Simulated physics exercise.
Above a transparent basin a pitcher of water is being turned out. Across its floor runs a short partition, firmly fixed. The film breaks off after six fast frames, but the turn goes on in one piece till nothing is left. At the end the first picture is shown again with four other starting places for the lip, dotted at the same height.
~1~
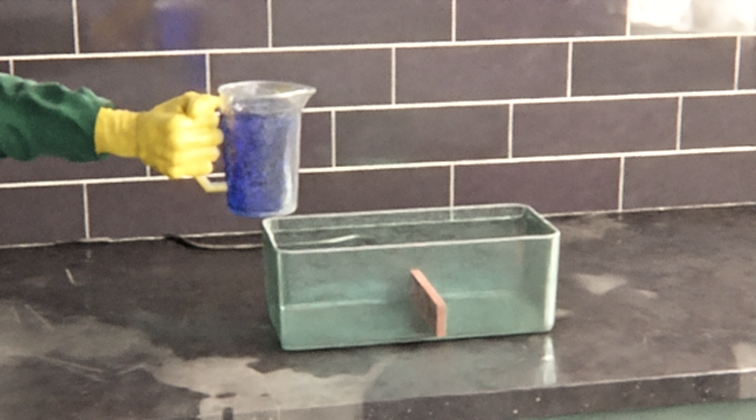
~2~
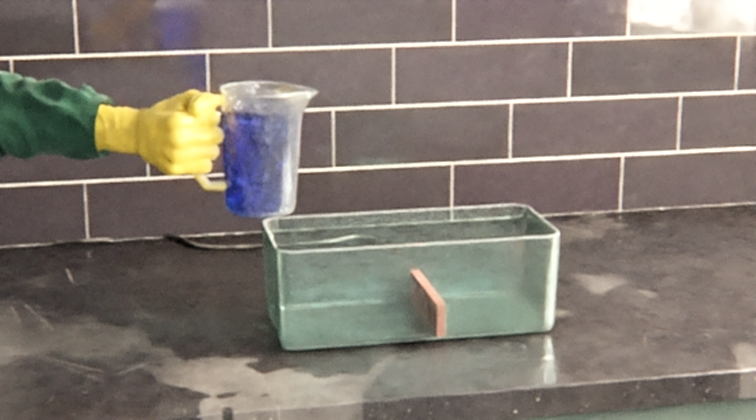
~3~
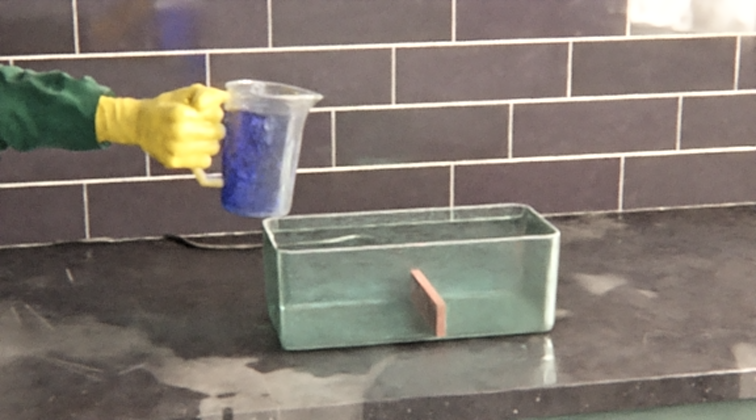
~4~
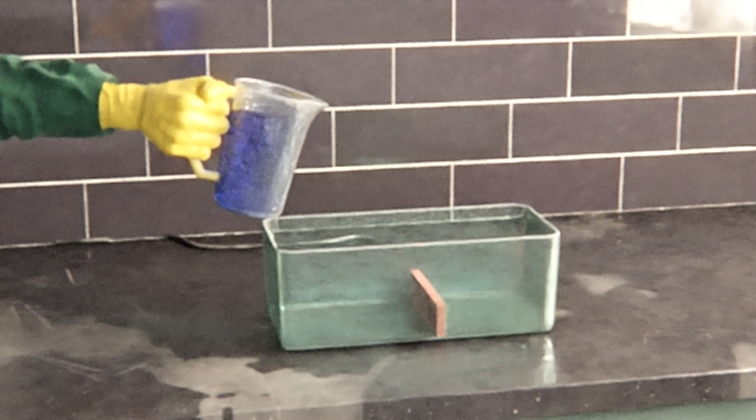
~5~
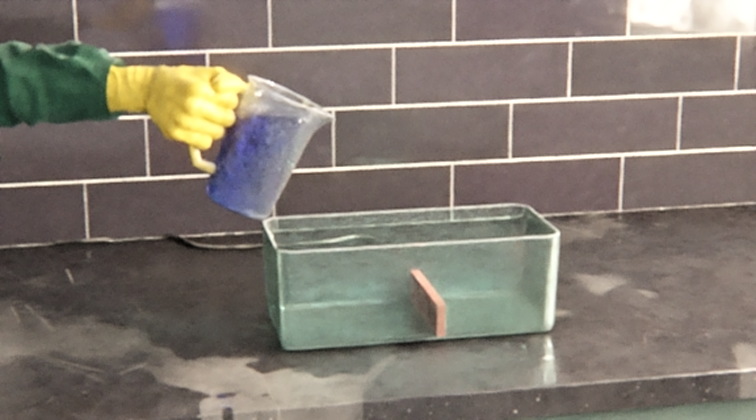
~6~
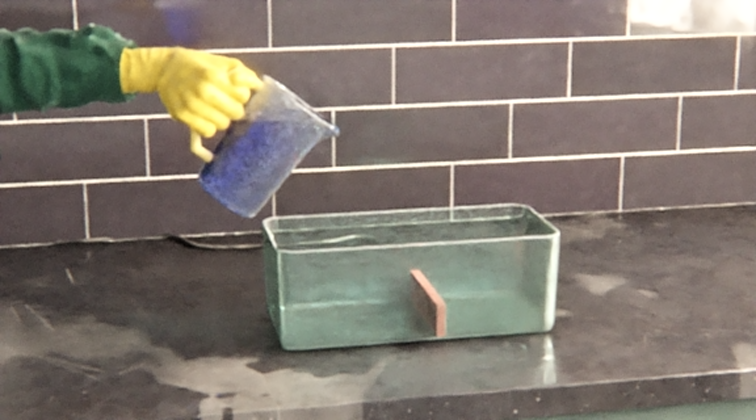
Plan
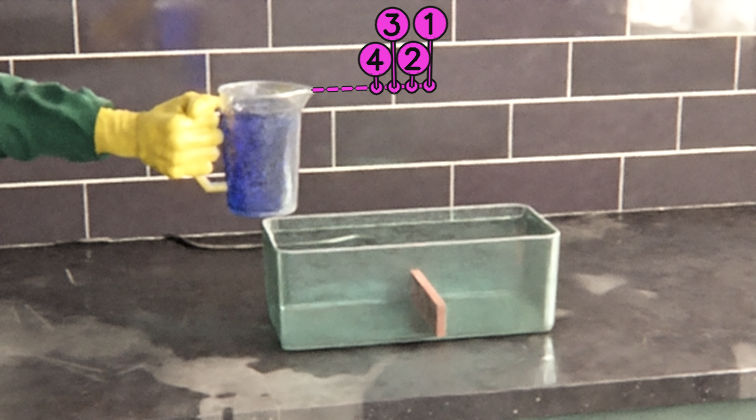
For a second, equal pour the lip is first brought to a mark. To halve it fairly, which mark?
Spot 4 does it best.
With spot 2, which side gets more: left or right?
More ends on the right.
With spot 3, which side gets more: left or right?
The right side.
On the marked copy, 1 at (429, 85); 2 at (411, 86); 3 at (394, 86); 4 at (376, 87).
With 1, about 9 % ends left of the wall and 89 % right of it.
With 2, about 5 % ends left of the wall and 93 % right of it.
With 3, about 16 % ends left of the wall and 83 % right of it.
With 4, about 51 % ends left of the wall and 48 % right of it.
